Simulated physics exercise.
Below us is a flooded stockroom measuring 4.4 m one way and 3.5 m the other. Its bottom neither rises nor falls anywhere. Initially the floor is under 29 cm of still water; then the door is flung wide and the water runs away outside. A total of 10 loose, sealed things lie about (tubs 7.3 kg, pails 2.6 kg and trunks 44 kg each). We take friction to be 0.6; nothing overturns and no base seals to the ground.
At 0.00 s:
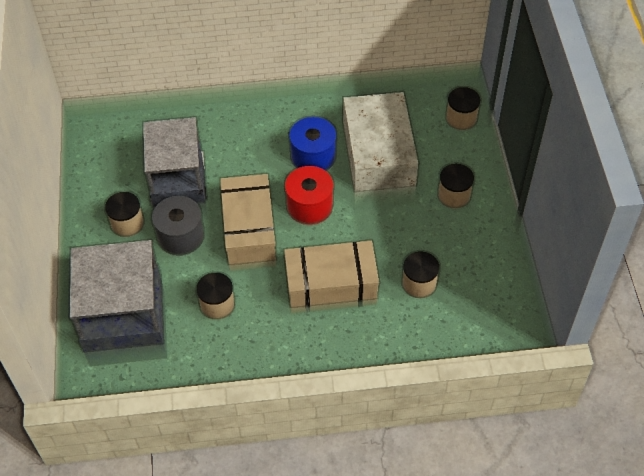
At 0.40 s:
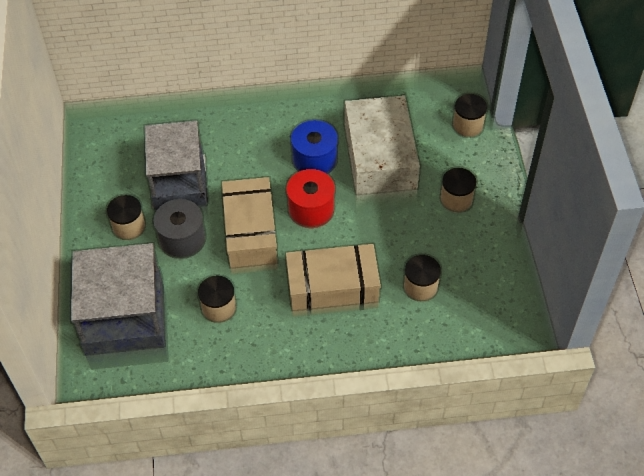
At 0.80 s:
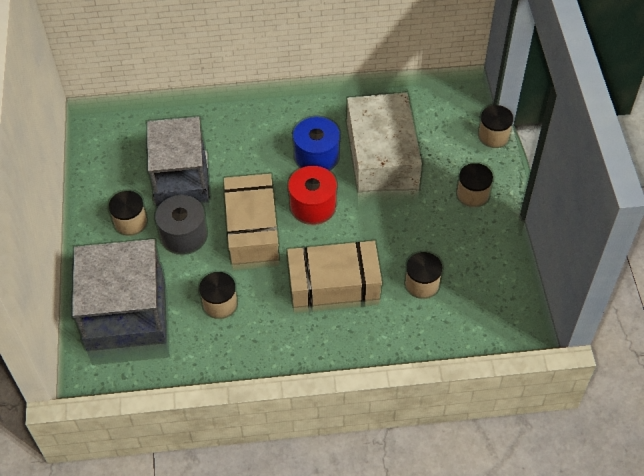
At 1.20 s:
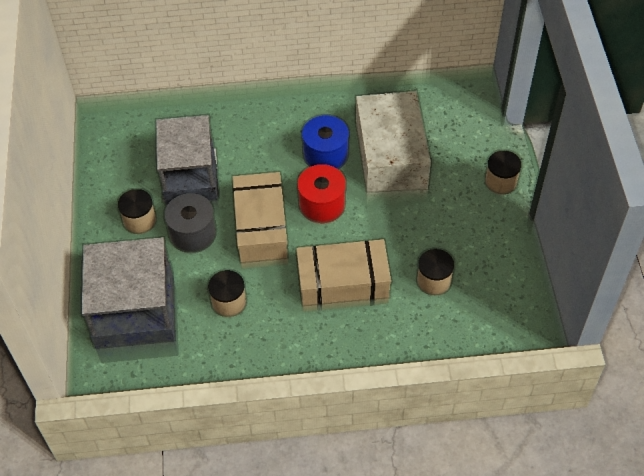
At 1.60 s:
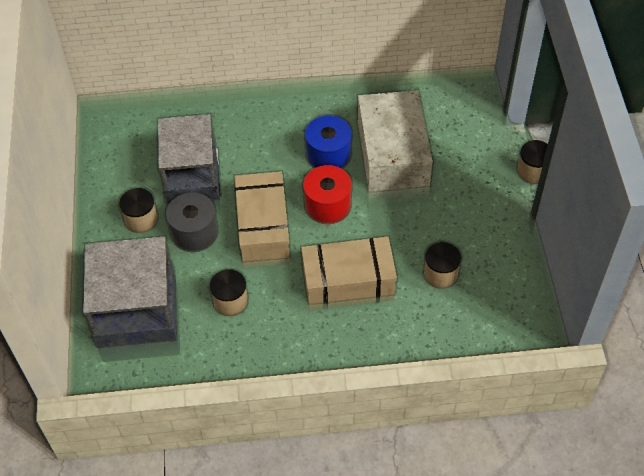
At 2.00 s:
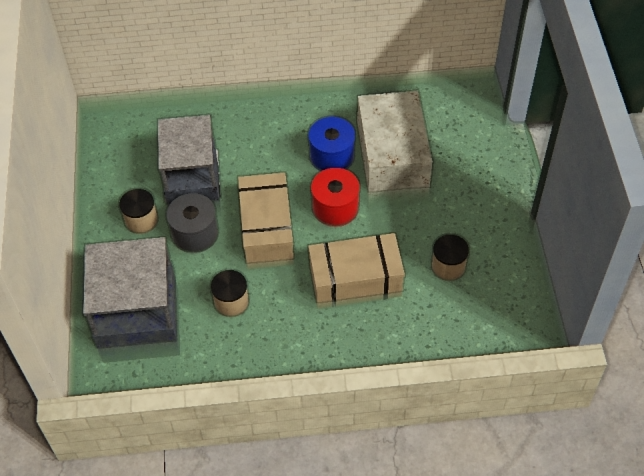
The video shows a flooded stockroom where a dark door in the right wall opens and two pails drift out through the gap, one after the other, while the red tub, a nearby trunk and another pail edge slightly right.
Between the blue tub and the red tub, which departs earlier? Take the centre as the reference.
The red one departs earlier.
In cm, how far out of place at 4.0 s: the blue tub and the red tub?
Shifts: Around 20 and 80 cm.
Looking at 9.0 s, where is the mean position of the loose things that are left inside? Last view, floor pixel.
Close to pixel (312, 217).
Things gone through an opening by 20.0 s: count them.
I make it 7.
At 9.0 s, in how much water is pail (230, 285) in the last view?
Around 18 centimetres.
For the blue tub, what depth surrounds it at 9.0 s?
Close to 17 centimetres.
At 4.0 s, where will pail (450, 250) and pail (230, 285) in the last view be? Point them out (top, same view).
About (505, 199) for the first and (268, 283) for the second.
After 4.0 s the blue tub is near (338, 121), 0.2 m from its start, afloat; the red tub is near (401, 195), 0.7 m from its start, afloat; 2 of 10 are out; 8 afloat.
After 9.0 s the blue tub is near (377, 74), 1.0 m from its start, afloat; the red tub has gone out (at 7.5 s); 5 of 10 are out; 5 afloat.
After 16.0 s the blue tub has gone out (at 12.2 s); the red tub has gone out (at 7.5 s); 7 of 10 are out; 3 afloat.
After 20.0 s the blue tub has gone out (at 12.2 s); the red tub has gone out (at 7.5 s); 7 of 10 are out; 3 afloat.
